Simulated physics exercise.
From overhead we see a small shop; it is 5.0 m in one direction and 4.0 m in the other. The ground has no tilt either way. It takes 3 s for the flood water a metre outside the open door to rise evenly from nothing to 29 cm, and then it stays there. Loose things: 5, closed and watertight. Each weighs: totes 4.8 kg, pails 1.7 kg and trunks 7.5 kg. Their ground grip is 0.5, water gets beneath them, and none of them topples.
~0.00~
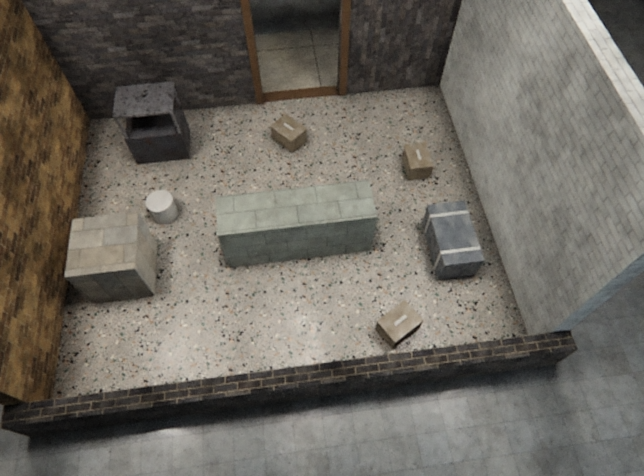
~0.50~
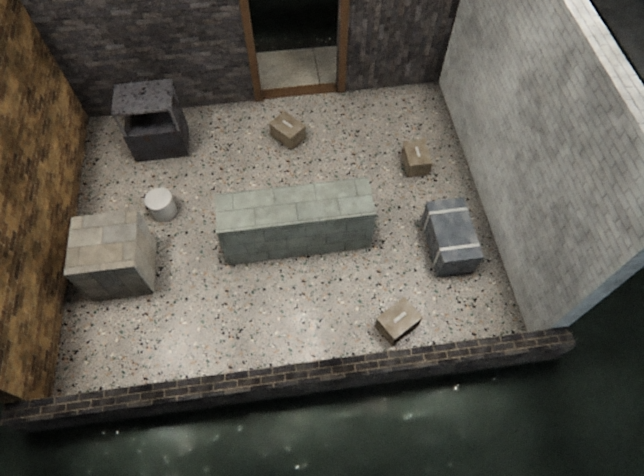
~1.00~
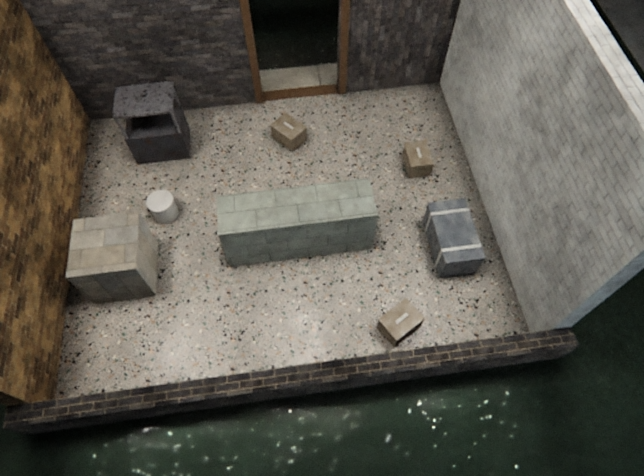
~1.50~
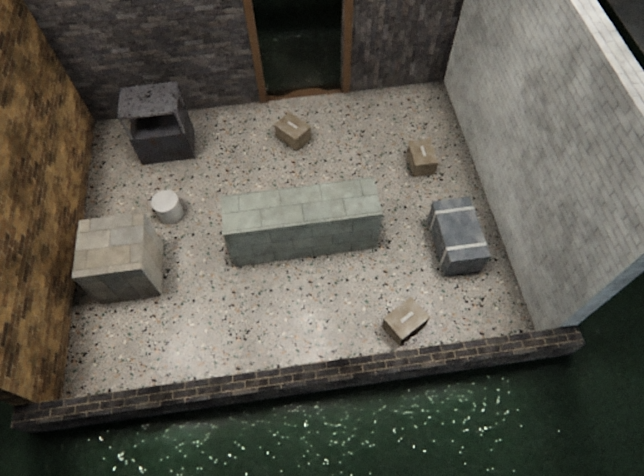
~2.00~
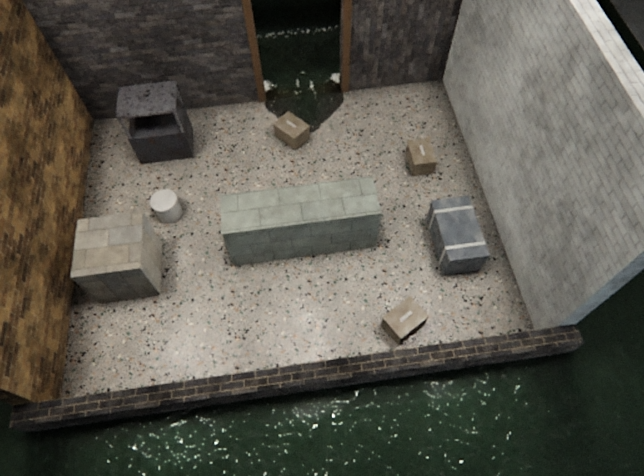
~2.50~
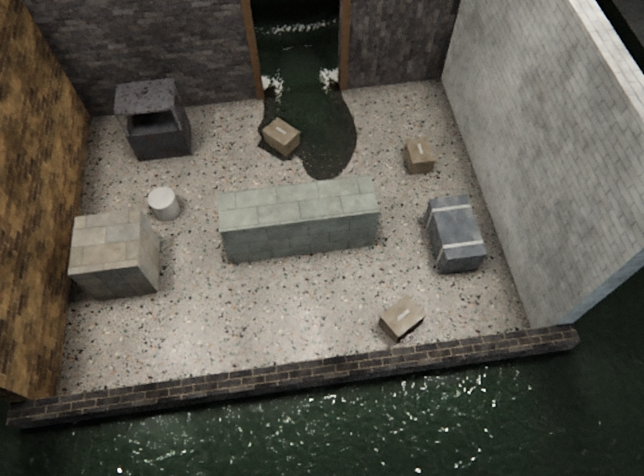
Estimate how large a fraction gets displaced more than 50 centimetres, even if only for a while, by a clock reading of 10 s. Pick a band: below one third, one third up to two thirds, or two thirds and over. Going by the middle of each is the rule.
The share is two thirds and over.
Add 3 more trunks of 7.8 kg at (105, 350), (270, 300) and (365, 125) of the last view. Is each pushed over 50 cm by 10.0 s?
Sequence: Below the line / above the line / above the line.
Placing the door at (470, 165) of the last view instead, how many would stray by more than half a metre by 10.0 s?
Then the count would be 5.
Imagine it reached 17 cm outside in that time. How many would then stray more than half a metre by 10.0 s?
In that case the number is 5.
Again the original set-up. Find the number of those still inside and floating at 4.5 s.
Total: 0.
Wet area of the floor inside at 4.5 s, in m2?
Near 11.0 m2 in all.
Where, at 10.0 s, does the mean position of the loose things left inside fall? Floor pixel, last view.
Near (237, 227).
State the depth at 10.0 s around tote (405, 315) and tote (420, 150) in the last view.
First about 11 cm, second about 7 cm.
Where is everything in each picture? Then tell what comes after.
The first frame shows a tote at (288, 127), on the bottom; a pail at (159, 201), on the bottom; 0.0 m2 under water; 0 of 5 have shifted.
The second frame shows a tote at (287, 124), on the bottom; a pail at (158, 198), on the bottom; 0.0 m2 under water; 0 of 5 have shifted.
The third frame shows a tote at (288, 126) rests on the ground; a pail at (160, 201), on the bottom; 0.0 m2 under water; 0 of 5 have shifted.
The fourth frame shows a tote at (292, 125) rests on the ground; a pail at (165, 201) rests on the ground; 0.0 m2 under water; 0 of 5 have shifted.
The fifth frame shows a tote at (291, 125), on the bottom; a pail at (163, 200) rests on the ground; 0.5 m2 under water; 0 of 5 have shifted.
The sixth frame shows a tote at (281, 131) rests on the ground, 18 cm from its start; a pail at (161, 198), on the bottom; 1.4 m2 under water; 1 of 5 have shifted.
After 3.5 s 1 of 5 are over 50 cm from their spots; 0 afloat.
After 4.5 s 2 of 5 are over 50 cm from their spots; 0 afloat.
After 7.0 s 5 of 5 are over 50 cm from their spots; 3 afloat.
After 10.0 s 5 of 5 are over 50 cm from their spots, and 5 have been at some point; 5 afloat.
